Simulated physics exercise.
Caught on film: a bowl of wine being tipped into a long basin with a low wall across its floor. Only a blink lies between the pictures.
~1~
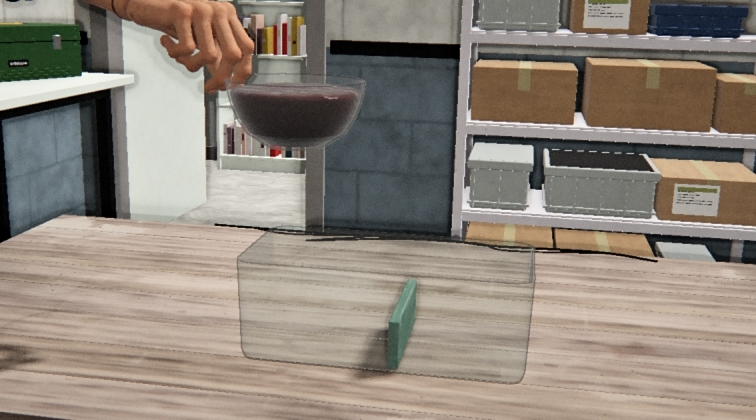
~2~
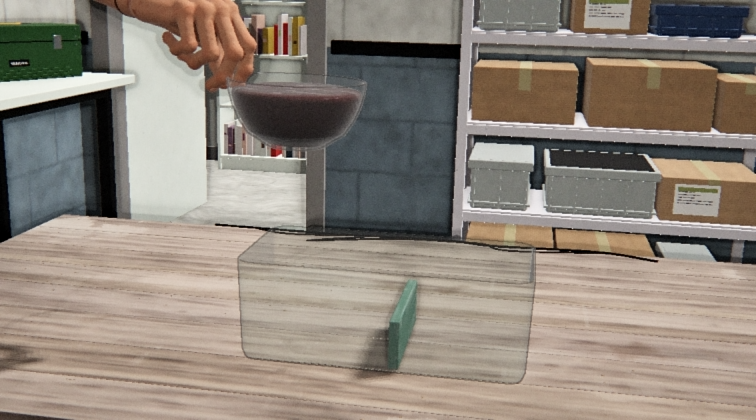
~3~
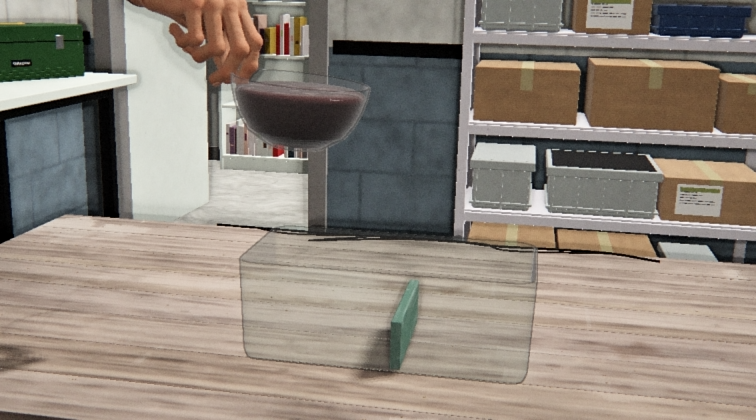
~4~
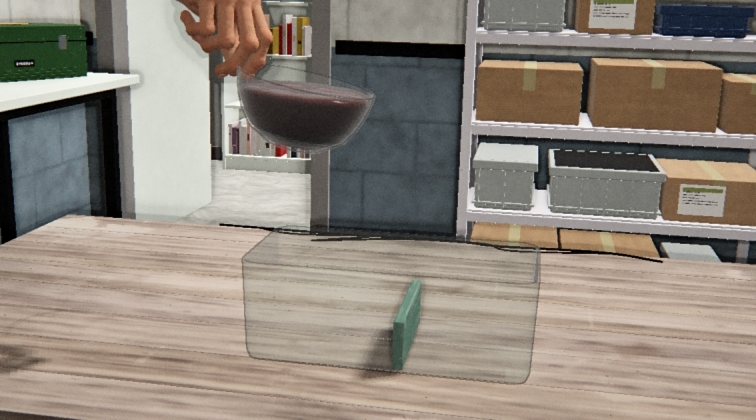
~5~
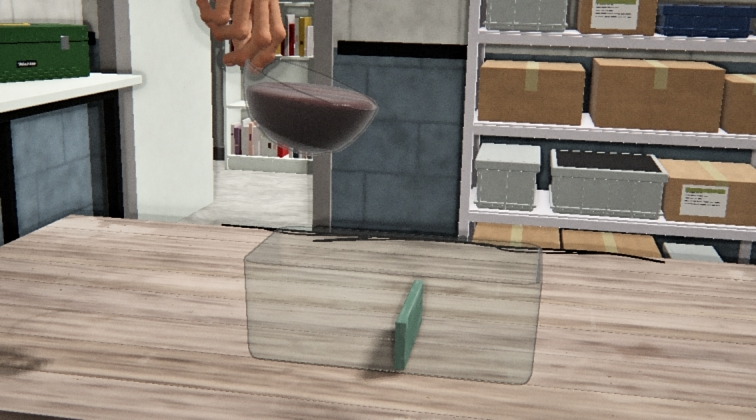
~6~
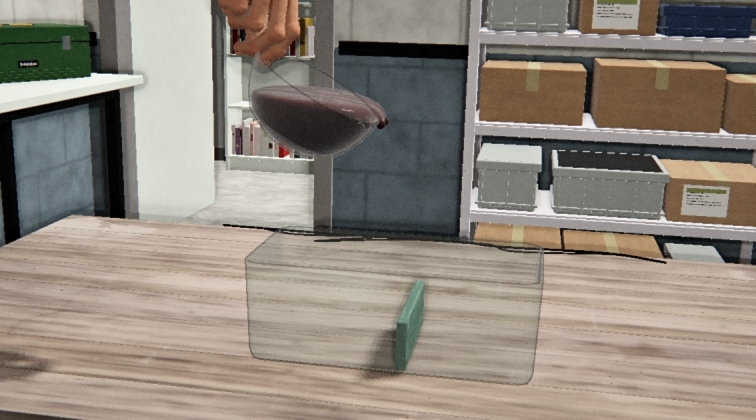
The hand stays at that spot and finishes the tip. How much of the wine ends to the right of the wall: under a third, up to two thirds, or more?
In the end from a third to two thirds is right of the wall.
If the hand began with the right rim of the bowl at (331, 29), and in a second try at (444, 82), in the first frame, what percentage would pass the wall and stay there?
Near 35 % and 90 %.
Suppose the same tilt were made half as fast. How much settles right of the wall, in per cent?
Some 75 per cent.
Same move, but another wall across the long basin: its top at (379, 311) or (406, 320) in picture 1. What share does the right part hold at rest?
First some 80, then 55 per cent.
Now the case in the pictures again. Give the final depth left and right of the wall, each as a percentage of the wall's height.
Some 20 per cent left and 40 right.
A moment on, the bowl is tipped on its side and 19 per cent is still to pour, 4 is left of the wall and 33 right of it.
Next, the bowl is tipped on its side and 1 per cent is still to pour, 33 is left of the wall and 59 right of it.
Then the bowl is tipped on its side and 0 per cent is still to pour, 40 is left of the wall and 58 right of it.
Later the bowl is tipped on its side and 0 per cent is still to pour, 40 is left of the wall and 58 right of it.
In the end 40 per cent lies left of the wall, 58 right of it and 1 outside.
